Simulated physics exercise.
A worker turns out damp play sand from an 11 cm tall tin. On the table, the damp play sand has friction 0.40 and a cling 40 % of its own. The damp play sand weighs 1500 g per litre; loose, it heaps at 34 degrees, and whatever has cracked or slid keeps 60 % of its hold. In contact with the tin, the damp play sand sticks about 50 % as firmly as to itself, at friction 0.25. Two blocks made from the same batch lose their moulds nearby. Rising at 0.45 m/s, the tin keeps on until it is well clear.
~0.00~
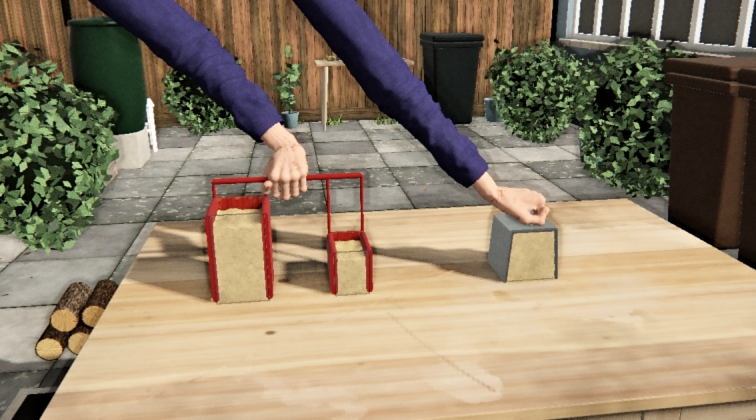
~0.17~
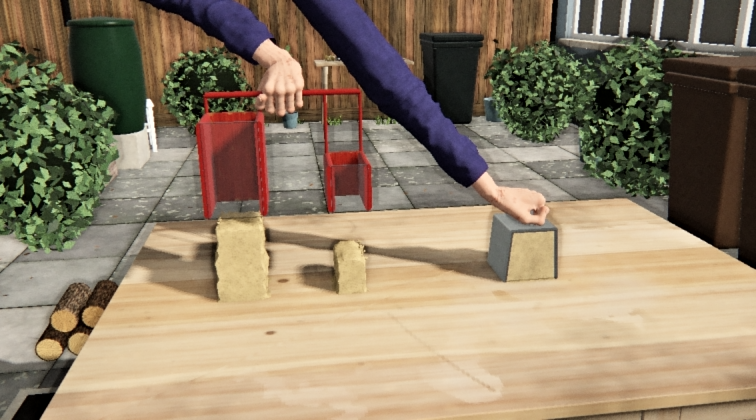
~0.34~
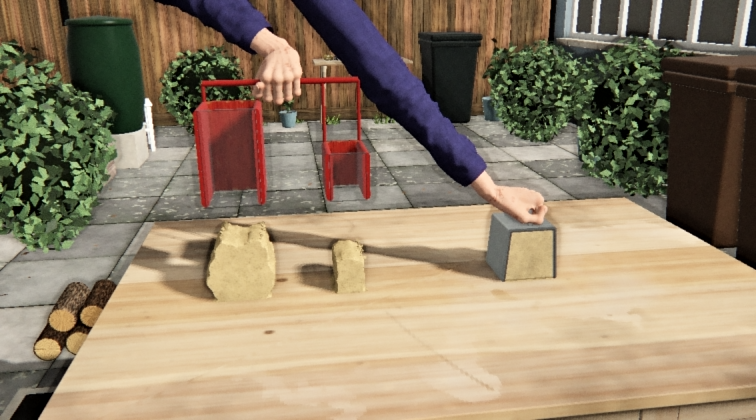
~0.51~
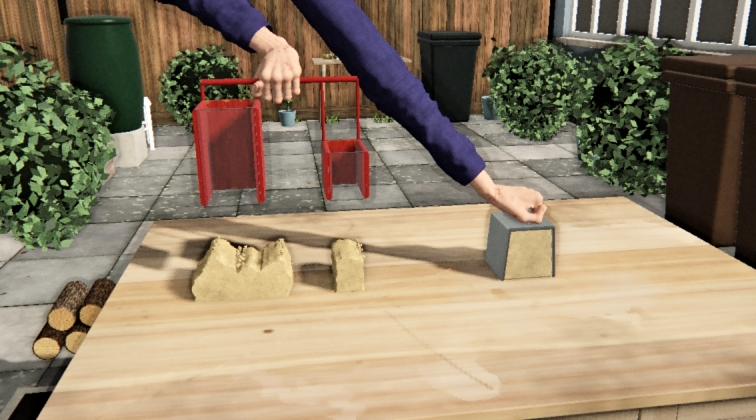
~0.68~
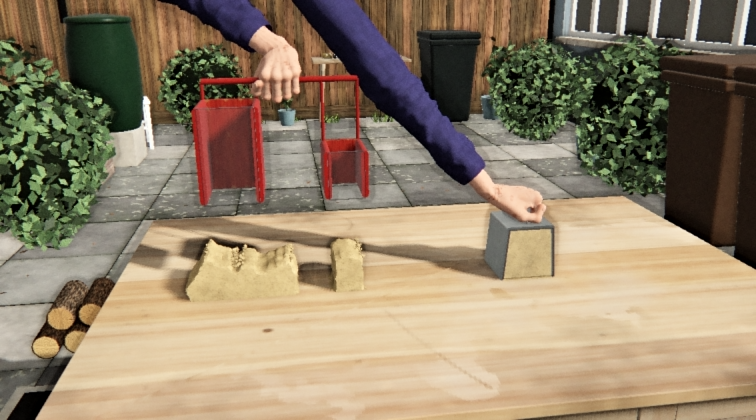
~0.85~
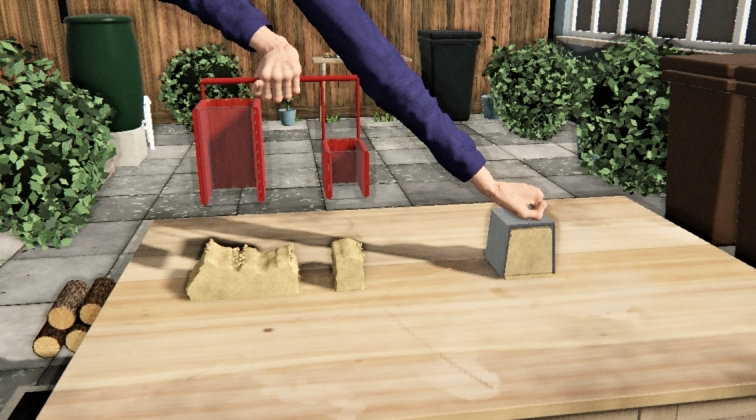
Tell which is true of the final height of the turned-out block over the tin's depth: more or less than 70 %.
It comes out more.
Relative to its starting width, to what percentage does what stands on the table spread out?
About 90 per cent.
After 1.04 s, the tin is up by 8.5 cm.
After 1.26 s, the tin is up by 18 cm; what stands on the table is 99 % of the tin's depth.
After 1.48 s, the tin is up by 23 cm; what stands on the table is 99 % of the tin's depth.
After 1.71 s, the tin is up by 23 cm; what stands on the table is 99 % of the tin's depth.
After 1.81 s, at the end, the tin is up by 23 cm; what stands on the table is 99 % of the tin's depth.
